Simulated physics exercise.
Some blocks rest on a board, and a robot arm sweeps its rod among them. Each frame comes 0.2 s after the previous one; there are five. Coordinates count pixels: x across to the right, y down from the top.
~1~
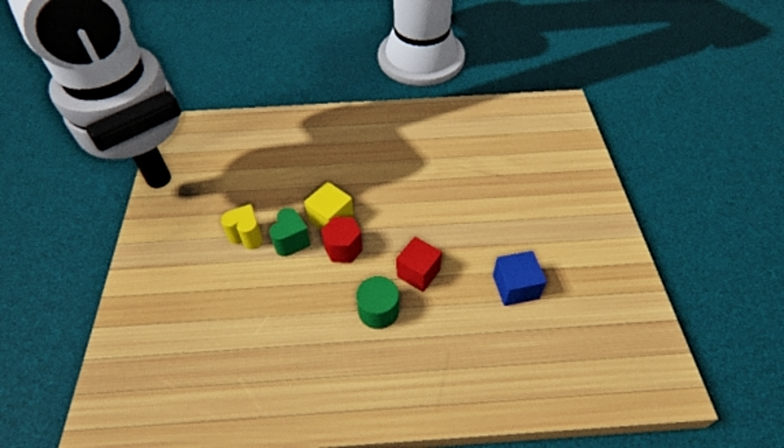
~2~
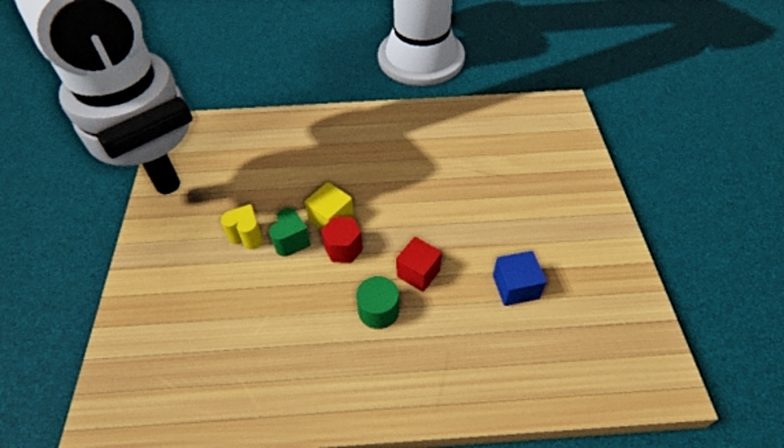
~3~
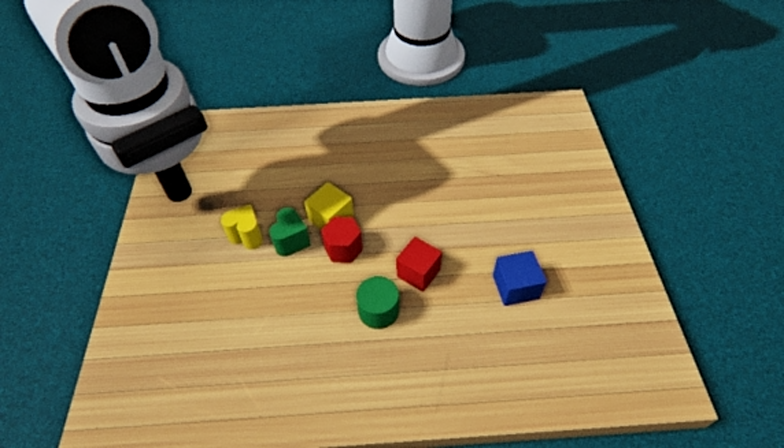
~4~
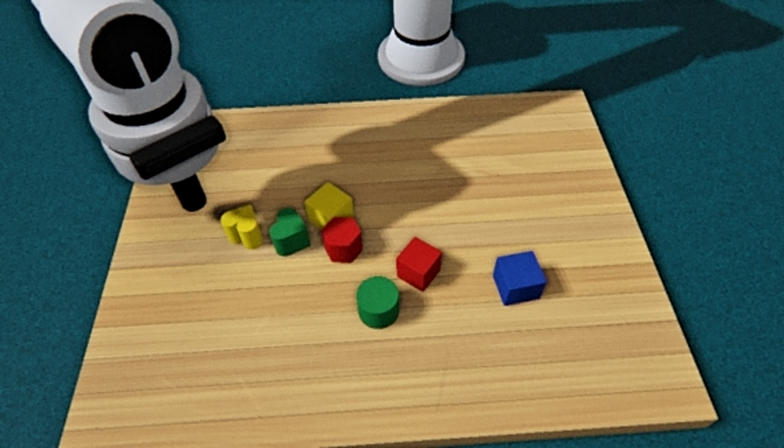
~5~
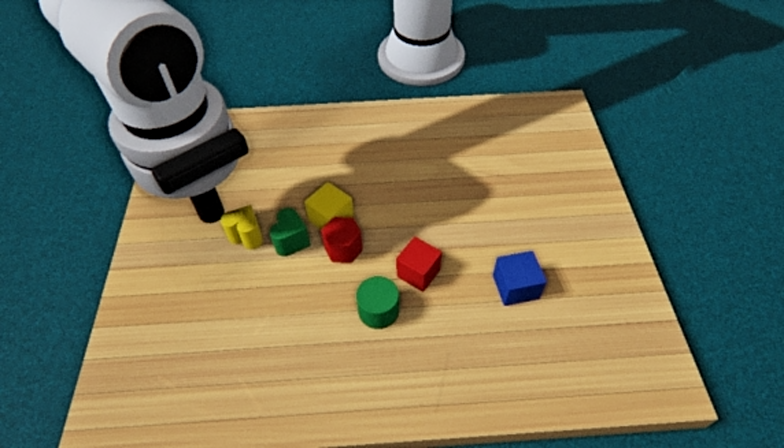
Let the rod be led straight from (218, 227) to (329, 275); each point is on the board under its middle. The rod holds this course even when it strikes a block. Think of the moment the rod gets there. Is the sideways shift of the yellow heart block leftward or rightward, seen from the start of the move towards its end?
Facing the way the path runs, start to end, you'll find the yellow heart block has shifted right.
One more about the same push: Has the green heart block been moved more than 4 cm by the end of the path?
Yes, I think so.
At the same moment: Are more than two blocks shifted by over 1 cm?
Yes.
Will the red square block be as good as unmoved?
Final answer: Yes.
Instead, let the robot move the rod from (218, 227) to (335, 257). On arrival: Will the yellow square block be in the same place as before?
Yes, I think so.
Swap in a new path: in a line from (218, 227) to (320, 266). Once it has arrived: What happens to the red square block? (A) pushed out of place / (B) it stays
B: It stays.
On the path given first. One third of the way, rod at (249, 230); yellow heart block at (275, 234), turned 15° anticlockwise; green heart block at (303, 227), turned 40° anticlockwise.
Two thirds of the way, rod at (288, 247); yellow heart block at (303, 258), turned 20° anticlockwise; green heart block at (317, 229), turned 75° anticlockwise; red hexagon at (351, 230).
At the end, rod at (327, 262); yellow heart block at (334, 281), turned 15° clockwise; green heart block at (331, 230), turned 90° anticlockwise; yellow square block at (333, 198), turned 20° anticlockwise; red hexagon at (366, 227); red square block in place.
